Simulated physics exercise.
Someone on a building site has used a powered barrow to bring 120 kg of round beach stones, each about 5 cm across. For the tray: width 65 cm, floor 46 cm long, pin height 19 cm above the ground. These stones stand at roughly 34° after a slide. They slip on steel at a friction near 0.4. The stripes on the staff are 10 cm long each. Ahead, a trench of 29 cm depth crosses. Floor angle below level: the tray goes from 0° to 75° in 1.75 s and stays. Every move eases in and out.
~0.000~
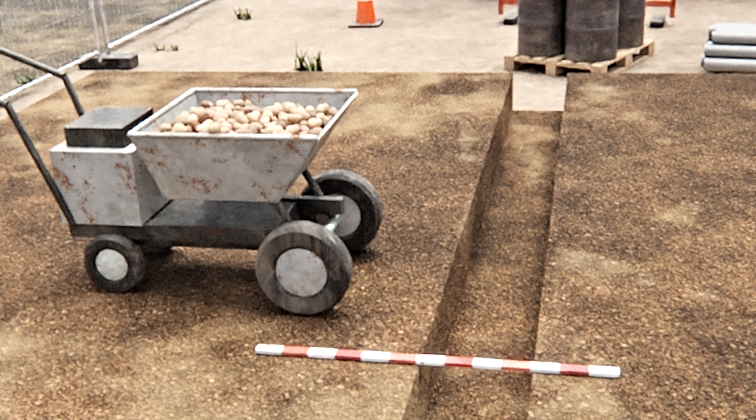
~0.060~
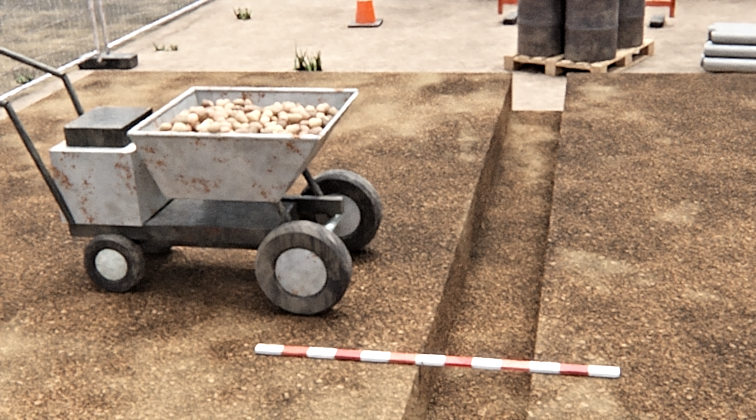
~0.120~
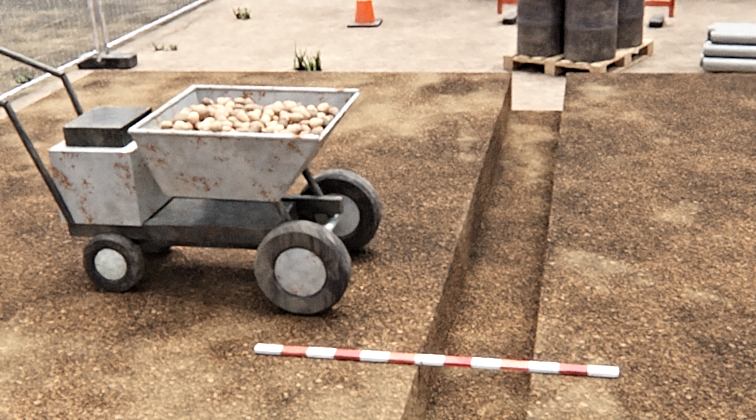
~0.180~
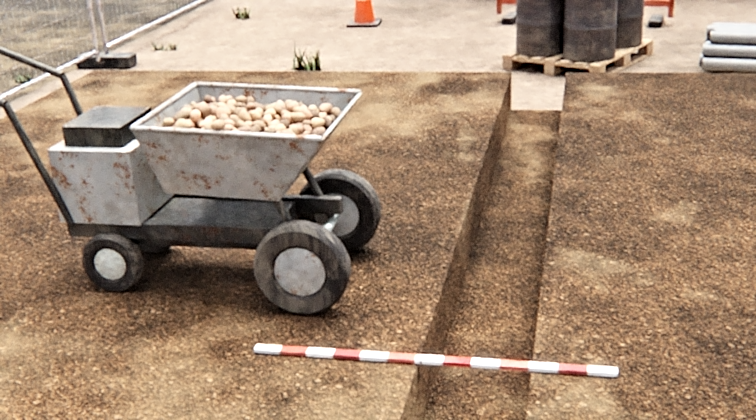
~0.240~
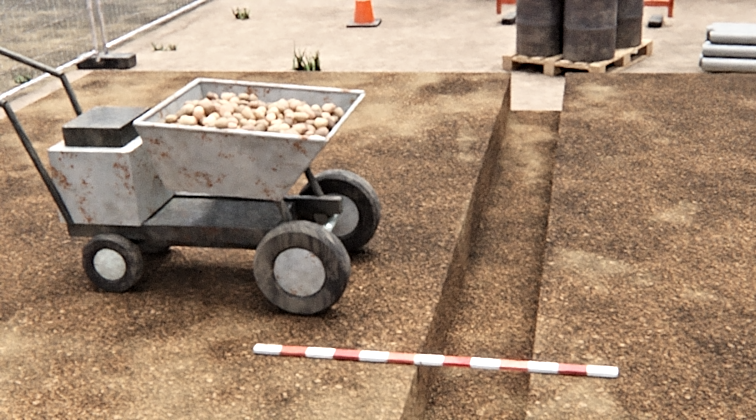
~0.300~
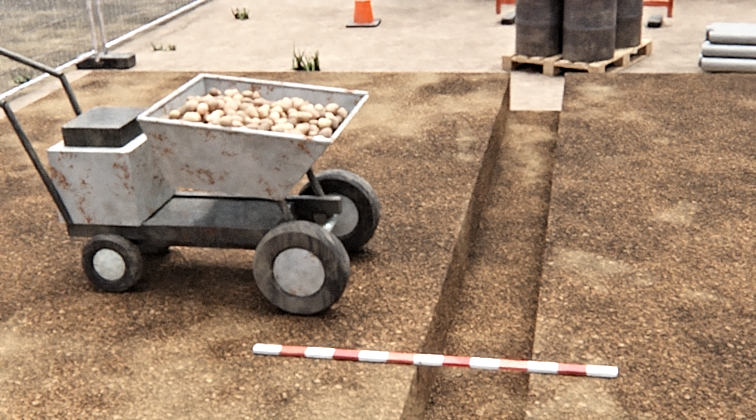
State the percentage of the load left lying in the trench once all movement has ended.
The share left there is about 94 per cent.
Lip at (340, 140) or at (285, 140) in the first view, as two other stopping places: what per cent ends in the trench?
It comes to about 75 and 100 in a hundred.
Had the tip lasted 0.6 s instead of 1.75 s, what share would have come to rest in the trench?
That would give about 60 percent.
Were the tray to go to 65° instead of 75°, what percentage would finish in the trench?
Around 95 per cent would finish in the trench.
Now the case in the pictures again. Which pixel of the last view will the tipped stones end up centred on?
Roughly at pixel (501, 335).
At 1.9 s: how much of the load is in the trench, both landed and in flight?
About 65 per cent by then.
After 1.3 s the floor is at 63°; 96 % in the tray, 4 % in the trench; the foremost stones are at (484, 261).
After 1.9 s the floor is at 75°; 29 % in the tray, 65 % in the trench, 5 % past the trench; the foremost stones are at (627, 284).
After 2.2 s the floor is at 75°; 8 % in the tray, 87 % in the trench, 6 % past the trench; the foremost stones are at (678, 277).
After 4.2 s the floor is at 75°; 0 % in the tray, 94 % in the trench, 6 % past the trench; the foremost stones are at (691, 272).
